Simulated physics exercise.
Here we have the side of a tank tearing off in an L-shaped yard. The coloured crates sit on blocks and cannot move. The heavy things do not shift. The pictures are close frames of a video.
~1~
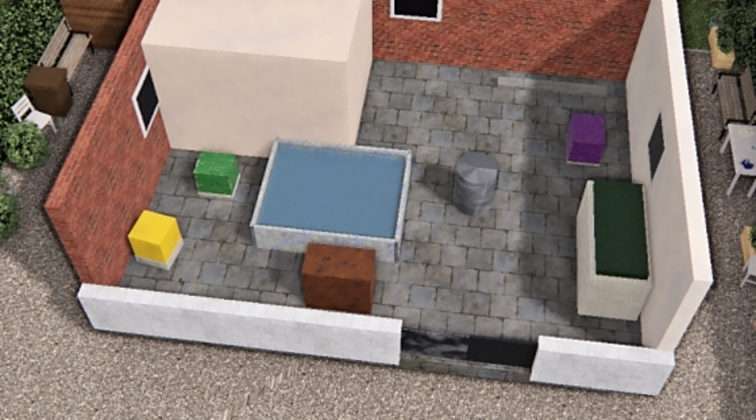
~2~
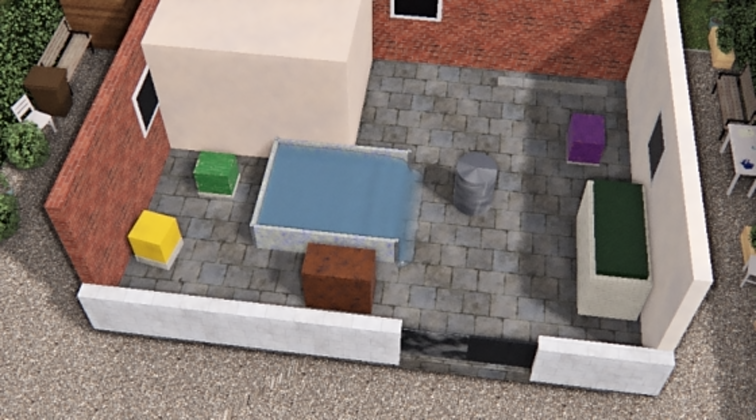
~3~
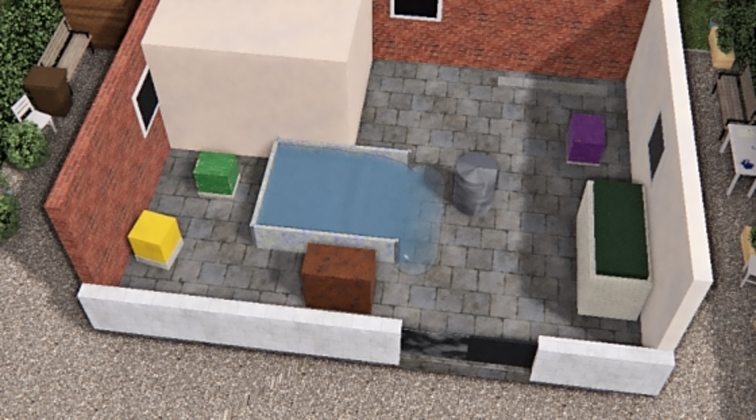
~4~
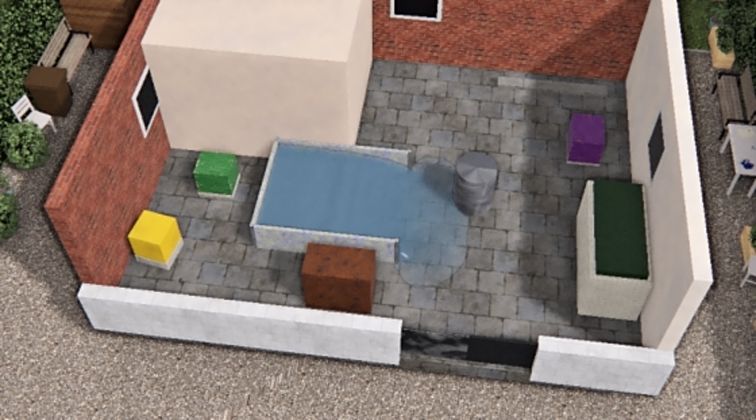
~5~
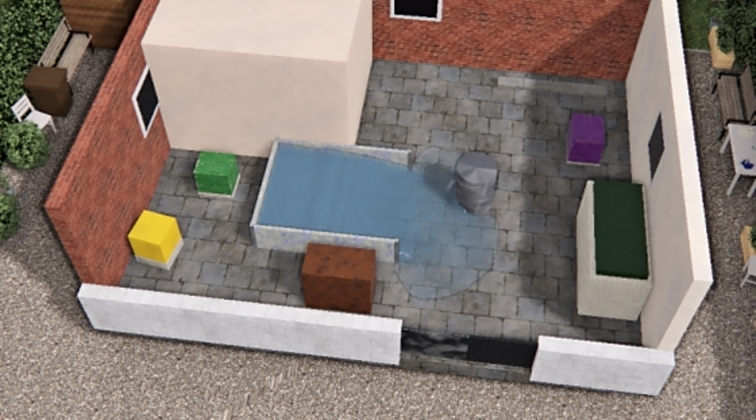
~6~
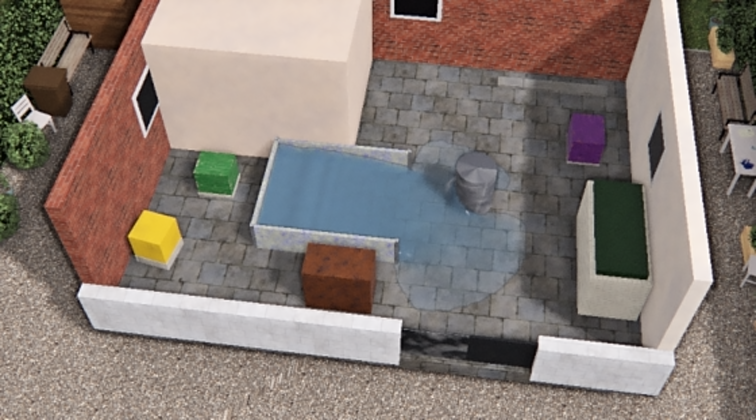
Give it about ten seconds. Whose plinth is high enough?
One by one: The green crate stays dry; the purple crate gets wet; the yellow crate stays dry.
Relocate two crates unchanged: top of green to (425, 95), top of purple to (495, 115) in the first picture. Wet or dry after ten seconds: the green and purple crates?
One by one: The green one is soaked; the purple one is soaked.
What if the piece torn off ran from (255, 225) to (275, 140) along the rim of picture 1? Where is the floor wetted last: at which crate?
Last comes the one in purple.
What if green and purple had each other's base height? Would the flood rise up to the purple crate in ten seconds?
My reading: The purple crate is topped.
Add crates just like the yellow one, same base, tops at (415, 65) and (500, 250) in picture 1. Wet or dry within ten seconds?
In turn: Remains dry, is soaked.
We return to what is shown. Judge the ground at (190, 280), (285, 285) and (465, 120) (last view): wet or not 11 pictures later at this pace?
As listed: Not flooded, not flooded, under water.
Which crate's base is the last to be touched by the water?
It is the green crate.
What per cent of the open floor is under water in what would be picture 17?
Roughly 45 per cent.
A moment on, water covers 25 % of the floor; the green crate not reached, the purple crate water round its plinth, the yellow crate not reached.
Next, water covers 45 % of the floor; the green crate not reached, the purple crate water round its plinth, the yellow crate not reached.
Then, water covers 55 % of the floor; the green crate not reached, the purple crate water round its plinth, the yellow crate not reached.
Later, water covers 70 % of the floor; the green crate not reached, the purple crate water round its plinth, the yellow crate not reached.
In the end, water covers 90 % of the floor; the green crate stayed above the water, the purple crate was topped, the yellow crate stayed above the water.
